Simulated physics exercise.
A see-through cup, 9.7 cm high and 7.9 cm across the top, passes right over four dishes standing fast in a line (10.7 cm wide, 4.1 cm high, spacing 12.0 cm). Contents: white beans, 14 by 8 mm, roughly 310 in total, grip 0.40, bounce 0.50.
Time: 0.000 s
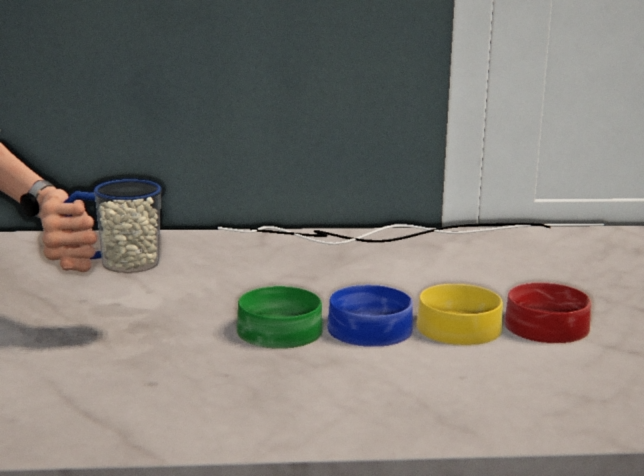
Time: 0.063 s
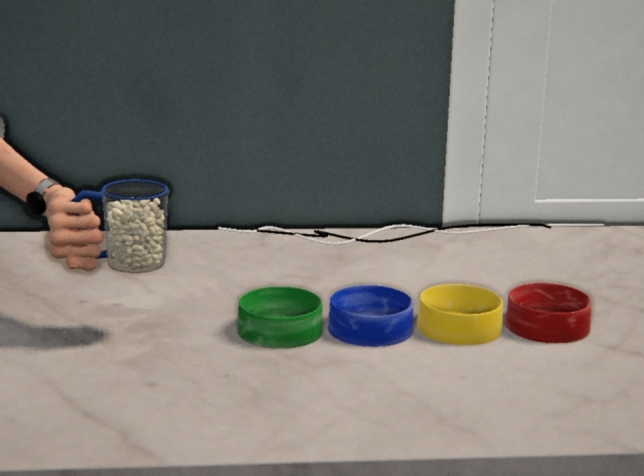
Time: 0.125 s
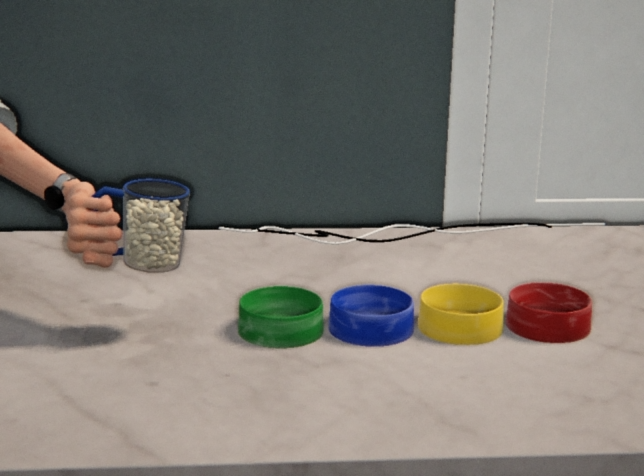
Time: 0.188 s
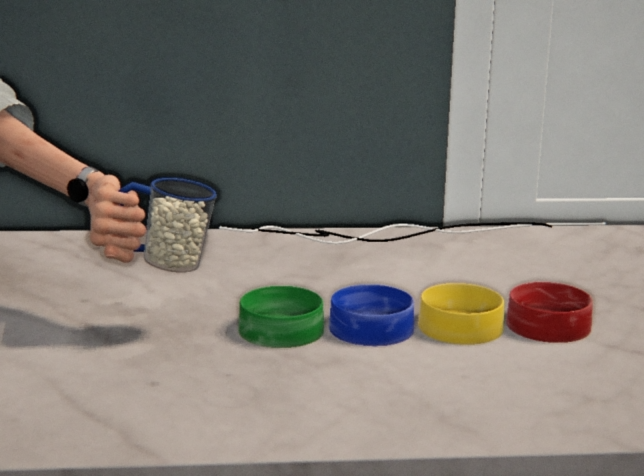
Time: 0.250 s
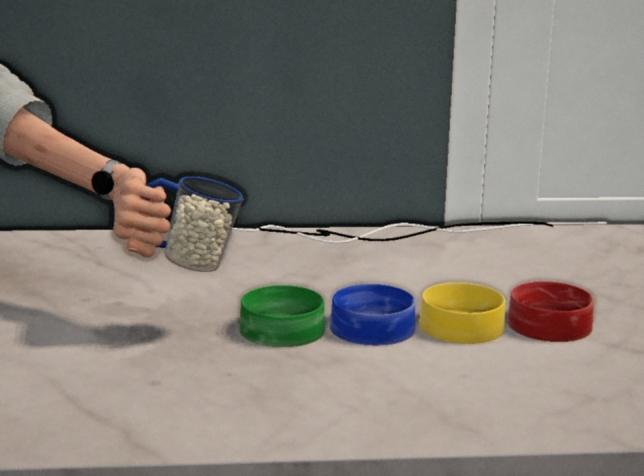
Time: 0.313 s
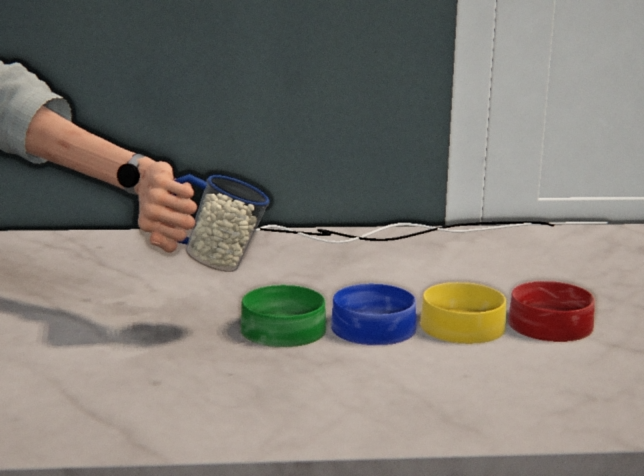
We see a hand holding a clear cup of white beans by its blue handle, moving it right across a marble counter toward four dishes, green, blue, yellow and red, while gradually tilting the cup to the right.
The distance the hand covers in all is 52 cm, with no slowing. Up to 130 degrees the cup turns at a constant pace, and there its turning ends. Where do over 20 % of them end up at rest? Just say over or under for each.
Going through them: Red comes out over, blue comes out under, green comes out under, yellow comes out under, counter comes out over.
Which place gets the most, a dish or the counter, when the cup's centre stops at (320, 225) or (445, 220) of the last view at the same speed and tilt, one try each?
On the first run most goes to blue, and on the second to yellow.
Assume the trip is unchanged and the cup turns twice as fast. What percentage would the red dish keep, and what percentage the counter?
In that case I'd put red at 30 and the counter at 20.
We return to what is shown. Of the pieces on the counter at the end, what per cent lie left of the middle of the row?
0 per cent.
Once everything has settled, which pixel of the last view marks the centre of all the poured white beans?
Once everything settles, the centre is around (568, 313).
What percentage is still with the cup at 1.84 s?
It should be near 0 per cent.
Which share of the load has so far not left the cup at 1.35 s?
I reckon around 55 per cent.
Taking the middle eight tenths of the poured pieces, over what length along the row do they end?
Spread: Around 17 cm.
Then, at 0.93 s, tilt 72 degrees; cup holds 100 %.
Then, at 1.35 s, tilt 107 degrees; cup holds 55 %, red 15 %.
Then, at 1.84 s, tilt 130 degrees; cup holds 0 %, red 75 %.
In the end, at 2.9 s, red 75 %, blue 0 %, green 0 %, yellow 0 %, counter 25 %.
